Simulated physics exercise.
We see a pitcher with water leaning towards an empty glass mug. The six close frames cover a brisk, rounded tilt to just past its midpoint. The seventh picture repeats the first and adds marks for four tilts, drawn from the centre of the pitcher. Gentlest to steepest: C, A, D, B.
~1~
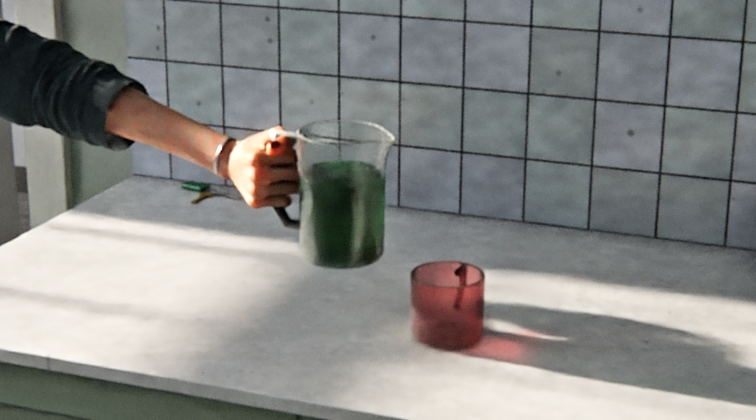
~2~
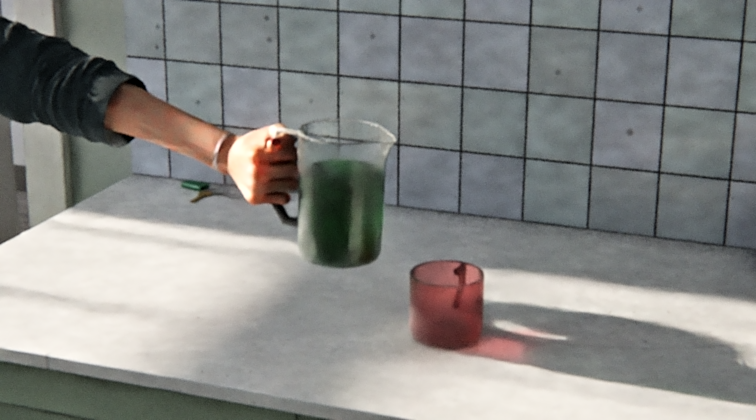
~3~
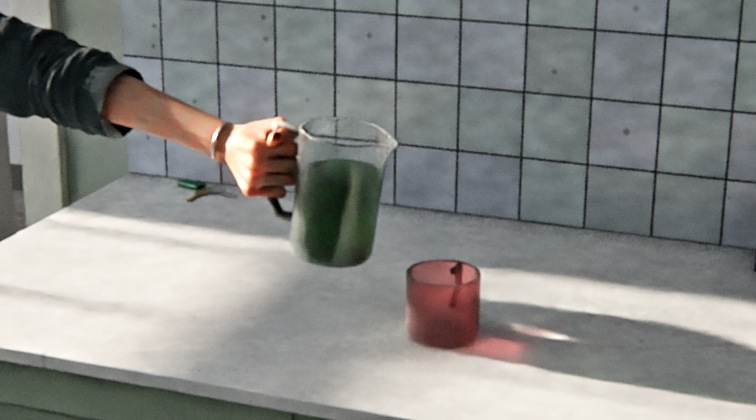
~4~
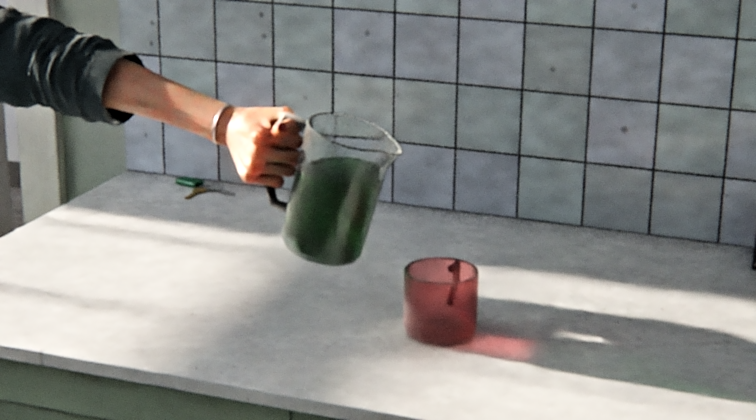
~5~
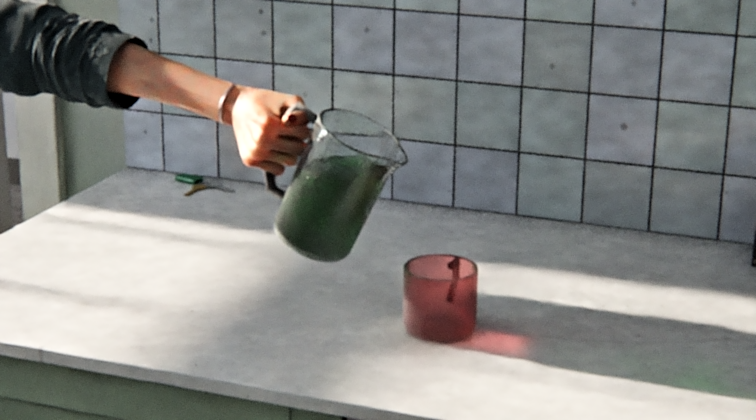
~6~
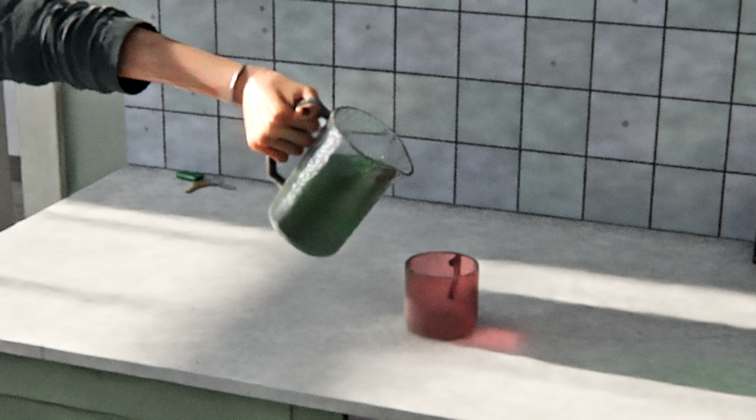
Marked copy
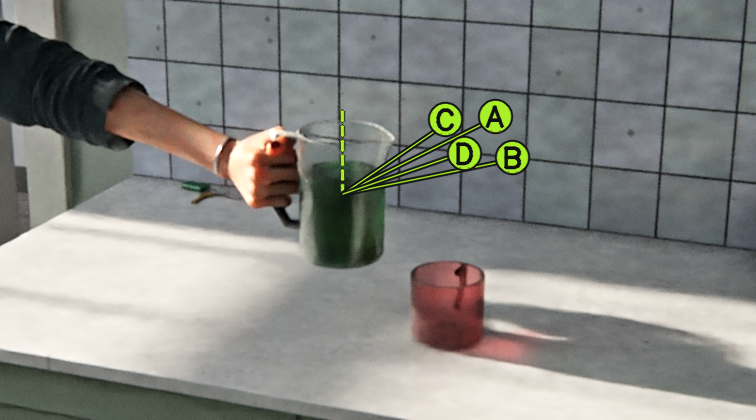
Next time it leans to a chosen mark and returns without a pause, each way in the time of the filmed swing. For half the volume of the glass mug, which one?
The best line is D.
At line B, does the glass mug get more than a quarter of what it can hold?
Yes.
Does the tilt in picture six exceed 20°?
Yes.
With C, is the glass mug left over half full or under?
Under.
On the marked copy, A at (480, 125); B at (495, 162); C at (433, 132); D at (447, 158).
If A is chosen, the glass mug ends with about 28 % of what it can hold.
If B is chosen, the glass mug ends with about 71 % of what it can hold.
If C is chosen, the glass mug ends with about 14 % of what it can hold.
If D is chosen, the glass mug ends with about 47 % of what it can hold.
